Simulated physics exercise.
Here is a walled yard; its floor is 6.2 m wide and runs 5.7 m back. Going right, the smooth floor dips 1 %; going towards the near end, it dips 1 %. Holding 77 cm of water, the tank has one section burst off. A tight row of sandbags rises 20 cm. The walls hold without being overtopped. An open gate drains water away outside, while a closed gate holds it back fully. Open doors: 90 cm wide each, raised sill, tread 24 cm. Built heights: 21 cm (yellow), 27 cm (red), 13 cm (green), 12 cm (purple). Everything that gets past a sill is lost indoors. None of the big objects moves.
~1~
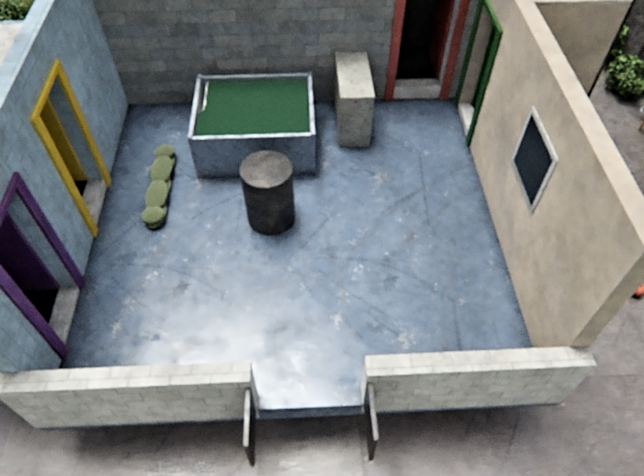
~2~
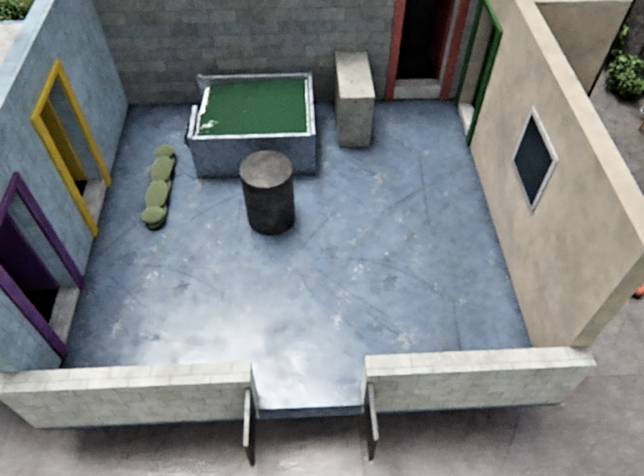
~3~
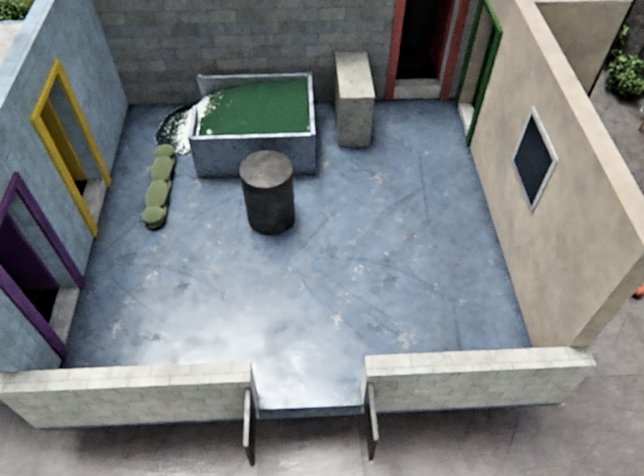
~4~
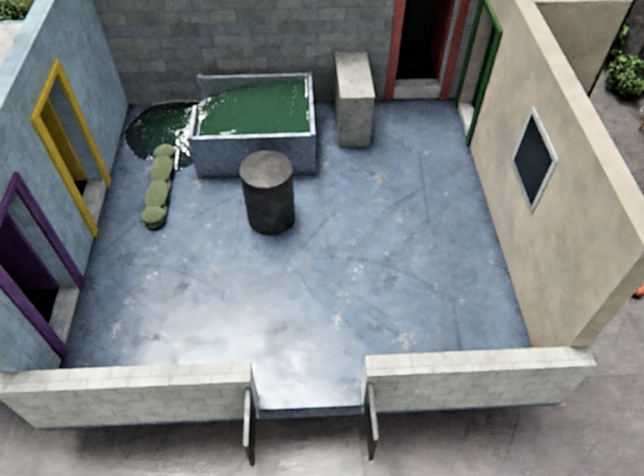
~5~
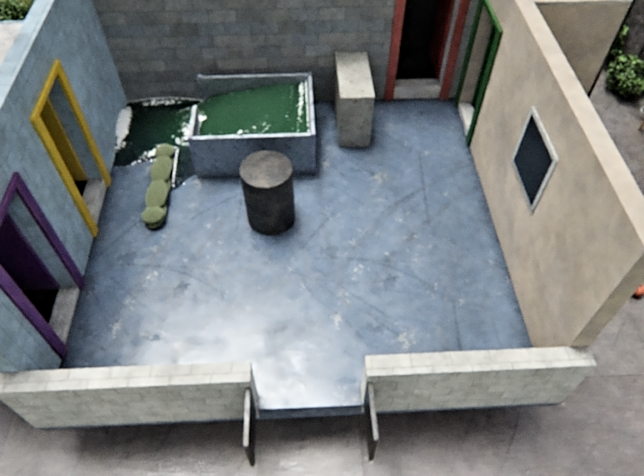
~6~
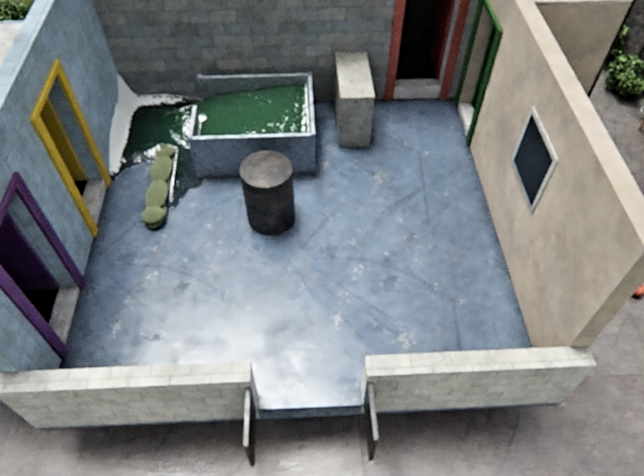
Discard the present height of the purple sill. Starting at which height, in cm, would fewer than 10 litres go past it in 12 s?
Starting at roughly 8 cm.
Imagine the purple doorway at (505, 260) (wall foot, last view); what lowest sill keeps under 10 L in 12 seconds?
Around 11.0 cm would do it.
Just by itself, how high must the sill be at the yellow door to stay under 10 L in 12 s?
At yellow, roughly 12.0 cm.
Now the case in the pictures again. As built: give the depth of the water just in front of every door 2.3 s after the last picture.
Centimetres: Yellow = 16, red = 0, green = 0, purple = 12.
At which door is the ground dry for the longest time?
It's the red door.
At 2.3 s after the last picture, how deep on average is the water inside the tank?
Average depth: Approx. 32 cm.
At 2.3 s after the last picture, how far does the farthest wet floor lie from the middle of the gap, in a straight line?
The front sits around 5.2 m out.
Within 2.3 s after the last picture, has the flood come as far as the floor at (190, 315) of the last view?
At that moment it's submerged.
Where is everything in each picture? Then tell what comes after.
The first frame shows the tank at (254, 108) is whole and still, 77 cm deep; the purple door at (43, 277) is dry.
In the second frame, water pours out at (205, 119) and has run 0.3 m, to (188, 141); about 7 cm deep outside, 77 cm at the back.
In the third frame, water pours out at (205, 120) and has run 0.8 m, to (161, 140); about 10 cm deep outside, 77 cm at the back.
In the fourth frame, the gap is at (205, 121), the front 1.4 m out at (129, 131); the back of the tank holds 76 cm.
In the fifth frame, the front is at (114, 162), 1.6 m from the gap at (205, 121); 2.2 m2 of floor is wet, 68 cm left at the back.
In the sixth frame, the gap is at (205, 120), the front 1.7 m out at (110, 178); the back of the tank holds 65 cm; 2.3 m in a straight line remain to the purple door at (43, 277).
Then, 0.7 s after the last picture water covers 15 % of the floor, deepest (54 cm) near (128, 108); it has not reached the purple door.
Then, 2.3 s after the last picture water covers 30 % of the floor, deepest (39 cm) near (53, 399); 12 cm at the purple door, 0 litres in over its 12 cm sill.
Then, 11.3 s after the last picture water covers 95 % of the floor, deepest (12 cm) near (537, 378); 4 cm at the purple door, 1 litre in over its 12 cm sill.
At the purple door as built, the water peaked near 13 cm, 2.1 s after the last picture.
Run again over the same 12 s with other heights there, 17 litres in over 7 cm, 5 litres over 9.5 cm. The limit of 10 litres is kept from about 8 cm up.
